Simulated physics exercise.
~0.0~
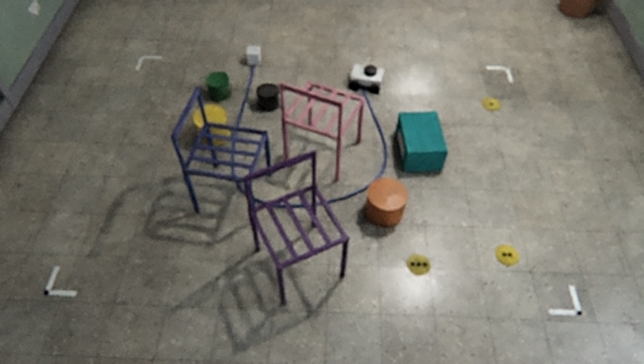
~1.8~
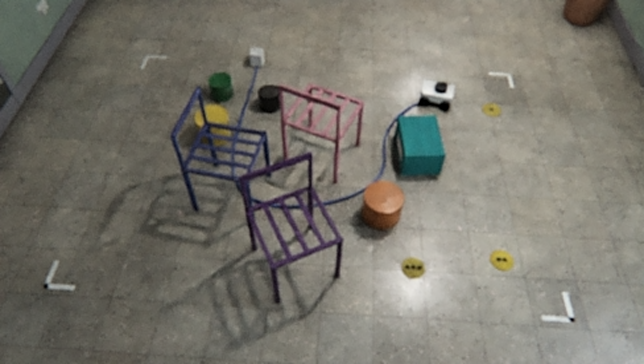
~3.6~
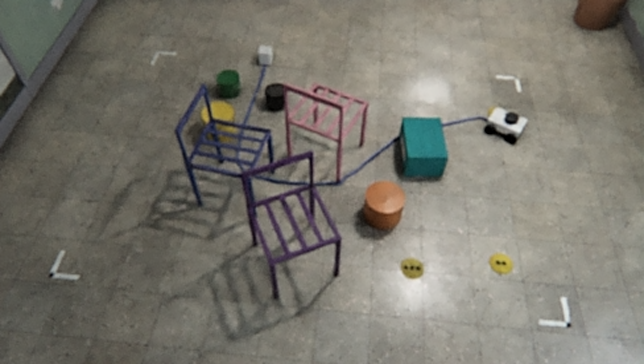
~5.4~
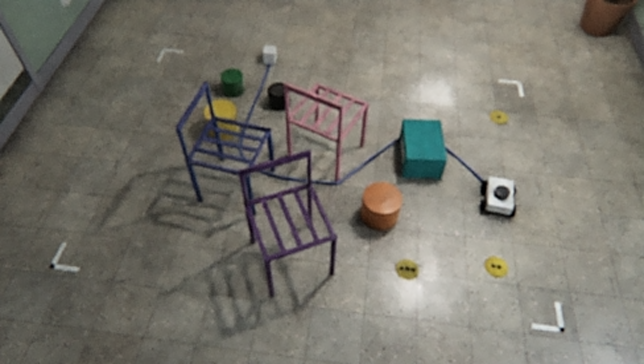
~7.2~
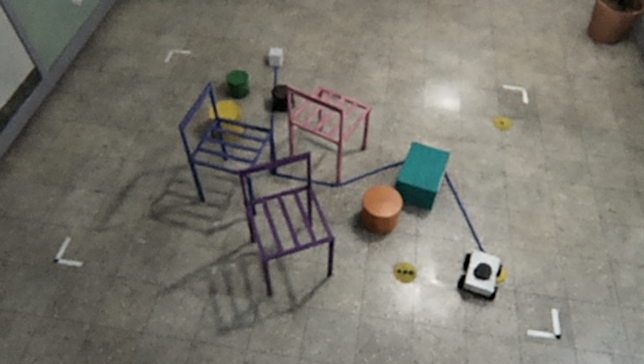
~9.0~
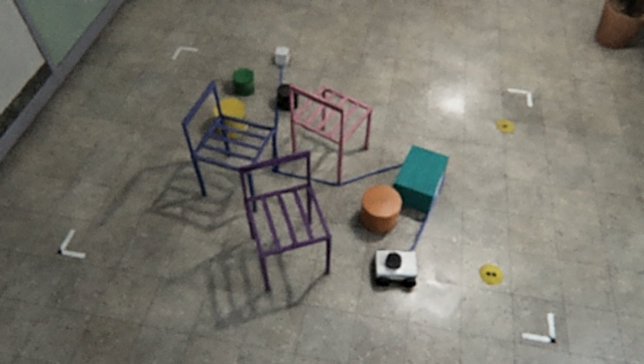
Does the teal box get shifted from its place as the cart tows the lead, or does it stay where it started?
The teal box gets shifted a little from its place and turned as the lead pulls around it.
